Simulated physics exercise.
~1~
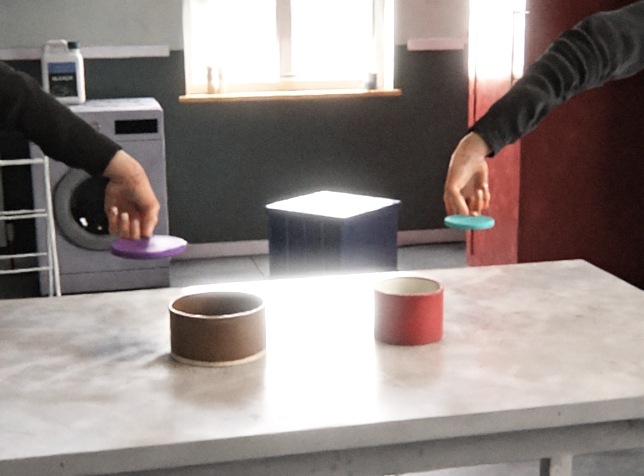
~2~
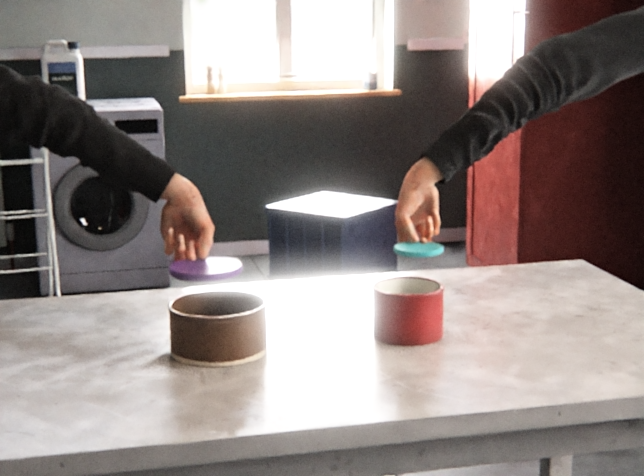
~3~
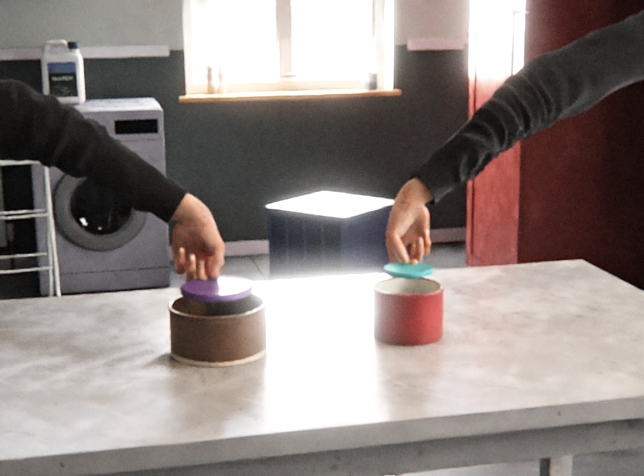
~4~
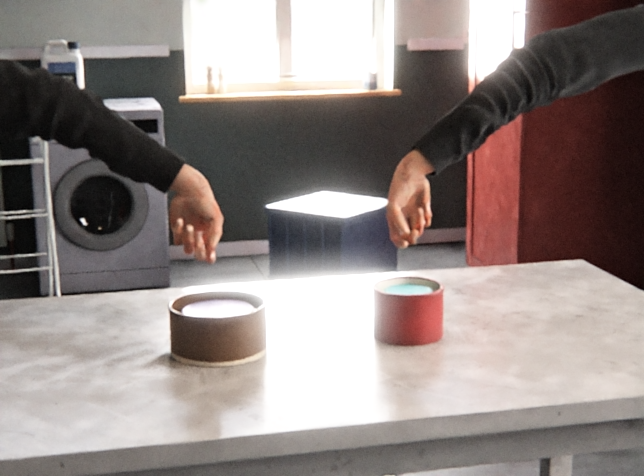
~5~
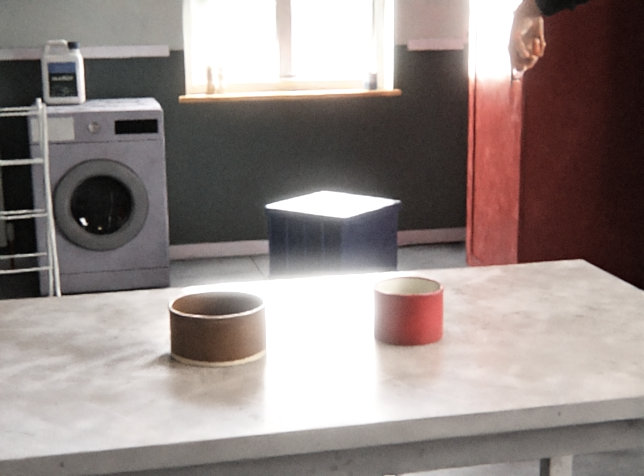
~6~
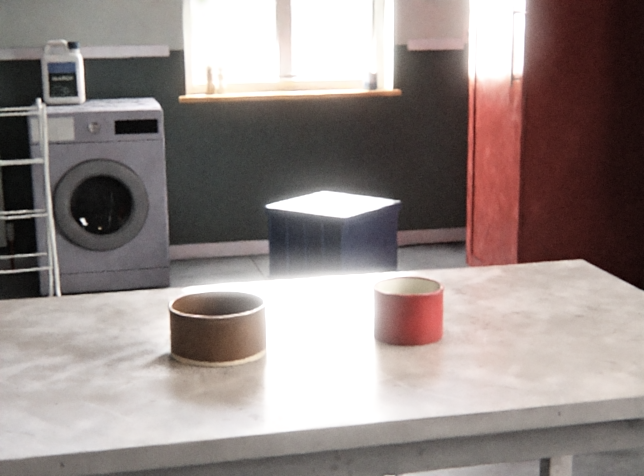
Two dark-sleeved arms reach in from the left and right over a pale table, seen from the front in a room with a washing machine, a bright window and a dark blue box behind. The left hand holds a purple disc and the right a turquoise one, above an open brown pot on the left and a red pot on the right. The hands move inward and lower the discs to the pots' openings. They let go, and both discs sink inside the rims. The arms withdraw, leaving both pots uncovered with the discs out of sight.
